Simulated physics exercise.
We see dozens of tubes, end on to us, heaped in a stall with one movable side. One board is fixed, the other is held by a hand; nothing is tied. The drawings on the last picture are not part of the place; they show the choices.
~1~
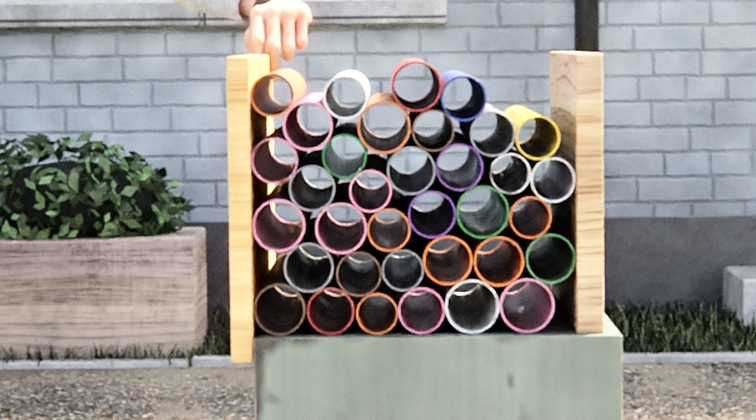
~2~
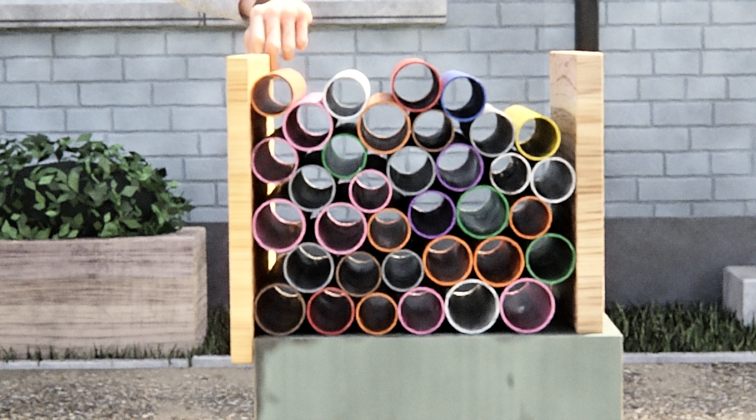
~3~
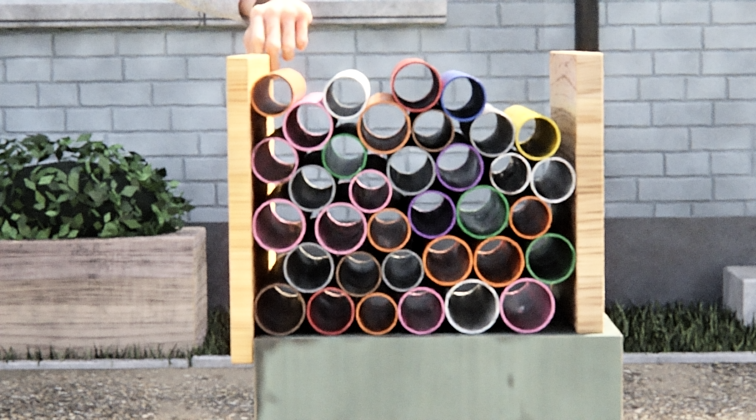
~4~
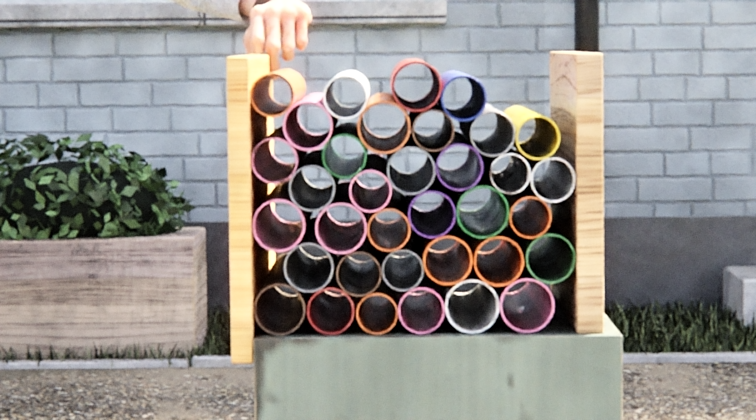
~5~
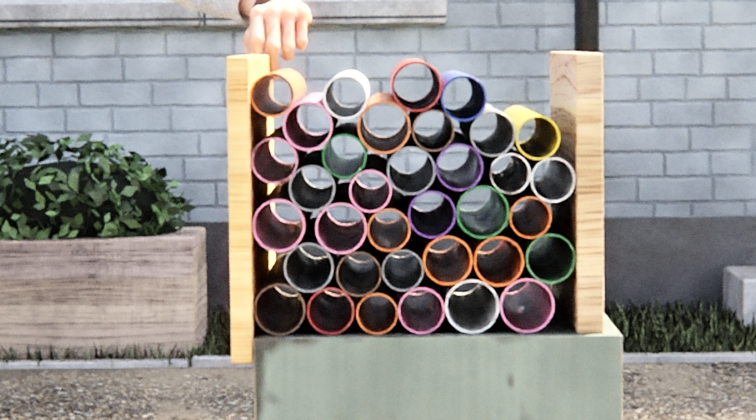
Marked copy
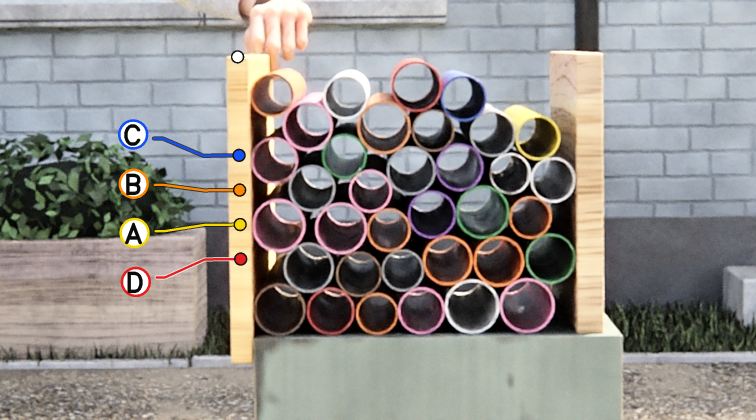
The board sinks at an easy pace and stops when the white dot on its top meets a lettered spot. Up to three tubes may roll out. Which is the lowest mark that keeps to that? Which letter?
Stop at B.
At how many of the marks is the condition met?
Two of them.
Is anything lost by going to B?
At B: Yes.
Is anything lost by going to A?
Yes.
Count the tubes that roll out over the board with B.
At B the number is one.
On the copy, A at (240, 225); B at (239, 190); C at (239, 155); D at (241, 259); the white dot at (237, 57).
On B. First, top of the board (251, 120).
Then, top of the board (252, 189).
Finally, top of the board (252, 189), one out over the board.
By contrast, A four out over the board; C none out over the board; D four out over the board.
